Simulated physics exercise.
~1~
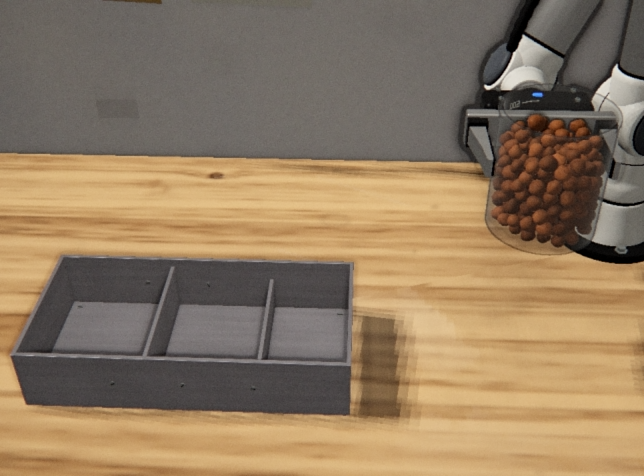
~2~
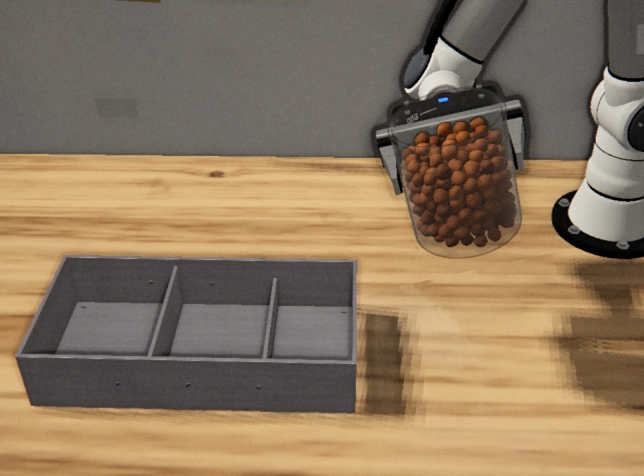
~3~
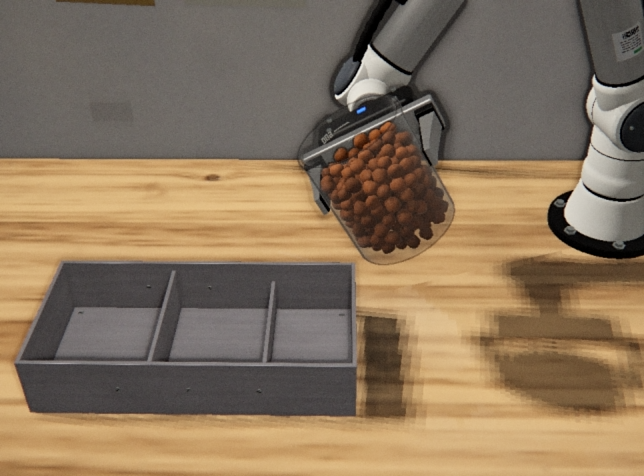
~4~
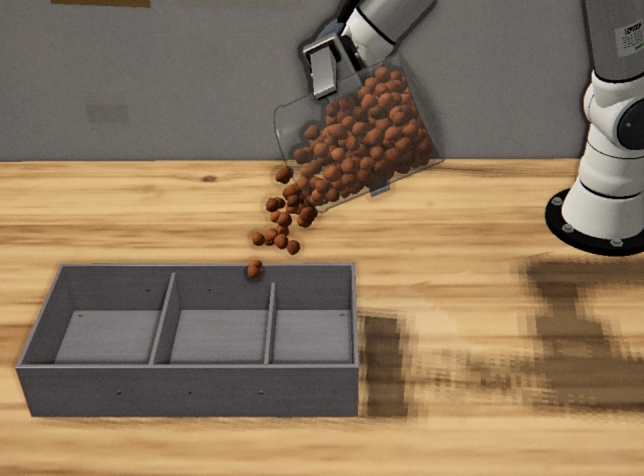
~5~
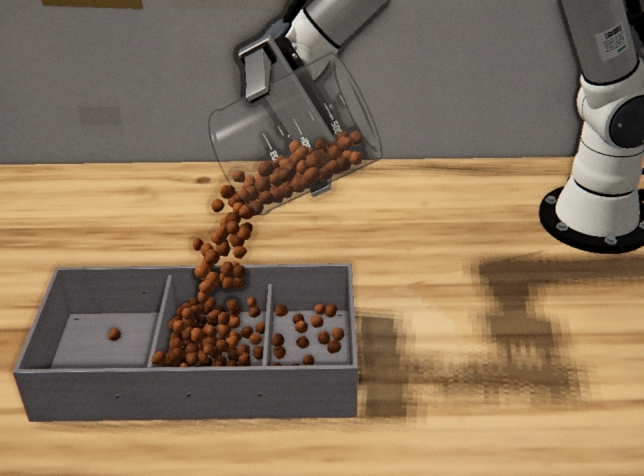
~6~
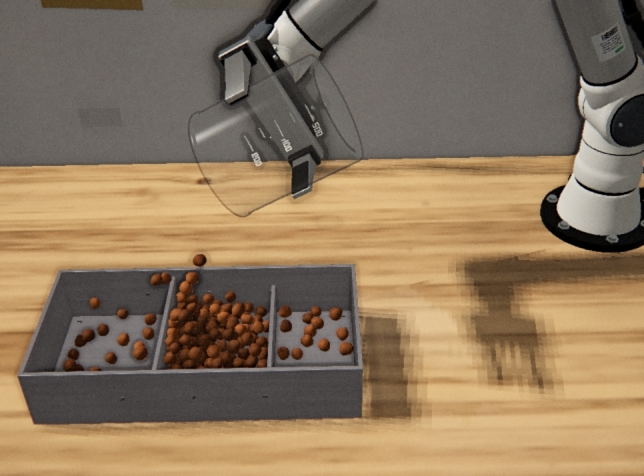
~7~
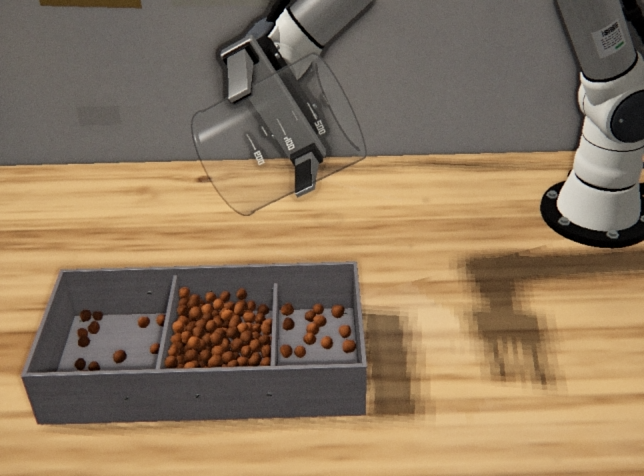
Robot arm carrying a clear cup of hazelnuts left, tipping it over a grey divided box and filling mostly the middle part.
